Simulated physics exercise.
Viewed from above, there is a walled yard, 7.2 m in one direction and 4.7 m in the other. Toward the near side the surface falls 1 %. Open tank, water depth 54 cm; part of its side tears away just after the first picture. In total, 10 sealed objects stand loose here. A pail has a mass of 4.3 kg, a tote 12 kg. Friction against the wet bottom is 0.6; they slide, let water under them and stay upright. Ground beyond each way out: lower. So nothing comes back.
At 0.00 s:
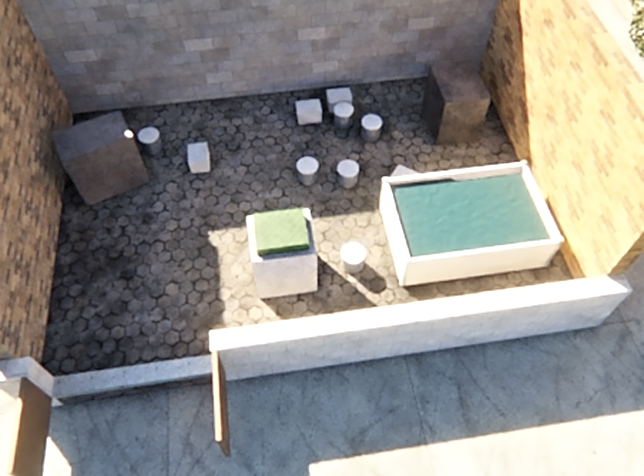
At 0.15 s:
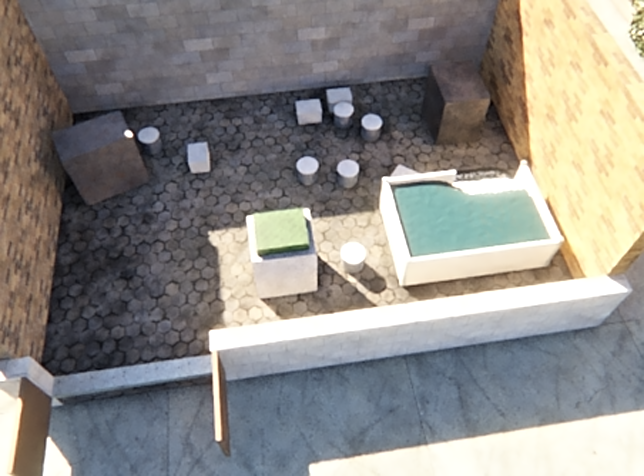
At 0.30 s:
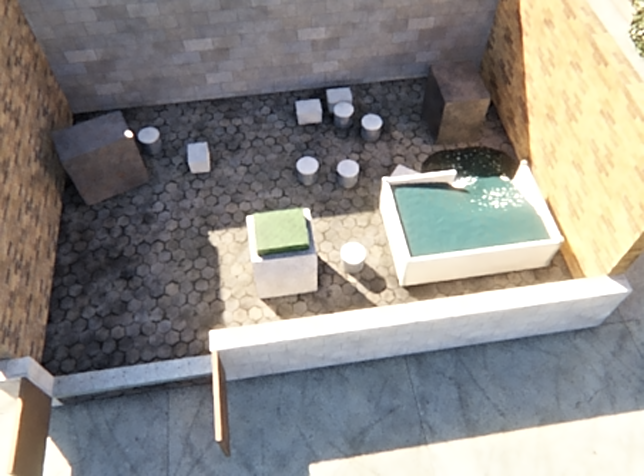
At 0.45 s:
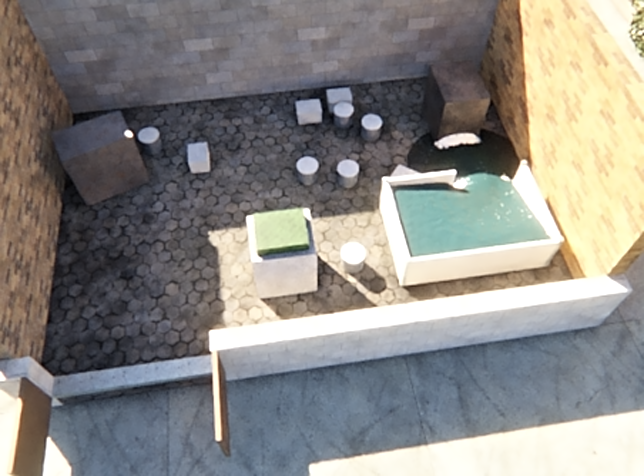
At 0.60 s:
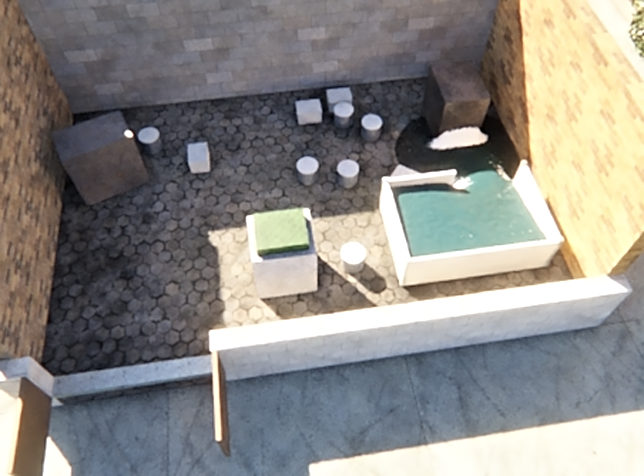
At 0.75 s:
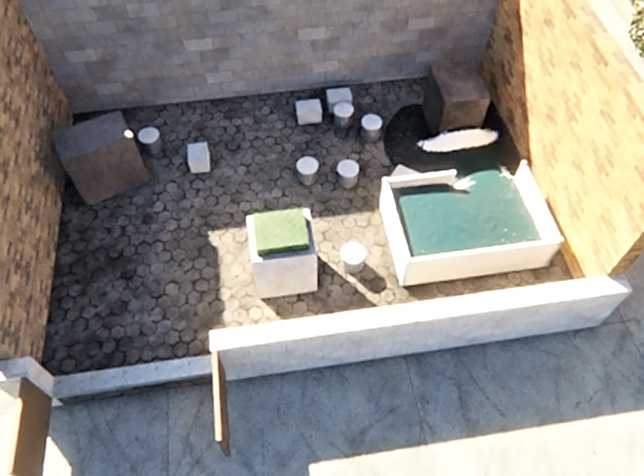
Water pouring from the broken far side of a white tank, spreading darkly over paving around a brown block in a walled yard.
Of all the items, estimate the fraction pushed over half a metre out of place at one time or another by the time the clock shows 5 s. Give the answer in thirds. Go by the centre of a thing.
One to two thirds.
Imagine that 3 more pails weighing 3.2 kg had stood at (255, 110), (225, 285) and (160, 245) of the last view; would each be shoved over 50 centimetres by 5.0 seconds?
In order: Beyond it, within it, within it.
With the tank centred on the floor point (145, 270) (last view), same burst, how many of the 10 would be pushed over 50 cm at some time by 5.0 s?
Result: 6.
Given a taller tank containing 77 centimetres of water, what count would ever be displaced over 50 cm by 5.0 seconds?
So the tally would be 8.
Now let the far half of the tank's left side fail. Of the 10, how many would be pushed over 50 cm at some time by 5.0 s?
Result: 1.
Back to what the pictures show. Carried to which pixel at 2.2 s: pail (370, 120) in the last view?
It ends up close to (306, 126).
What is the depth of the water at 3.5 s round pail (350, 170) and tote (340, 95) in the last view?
Depth approx. 3 cm / 7 cm.
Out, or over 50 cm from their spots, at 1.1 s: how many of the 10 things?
My count gives 0.
After 1.1 s 0 of 10 are over 50 cm from their spots; 0 afloat.
After 2.2 s 1 of 10 are over 50 cm from their spots; 1 afloat.
After 3.5 s 3 of 10 are over 50 cm from their spots; 1 afloat.
After 5.0 s 5 of 10 are over 50 cm from their spots, and 5 have been at some point; 0 afloat.
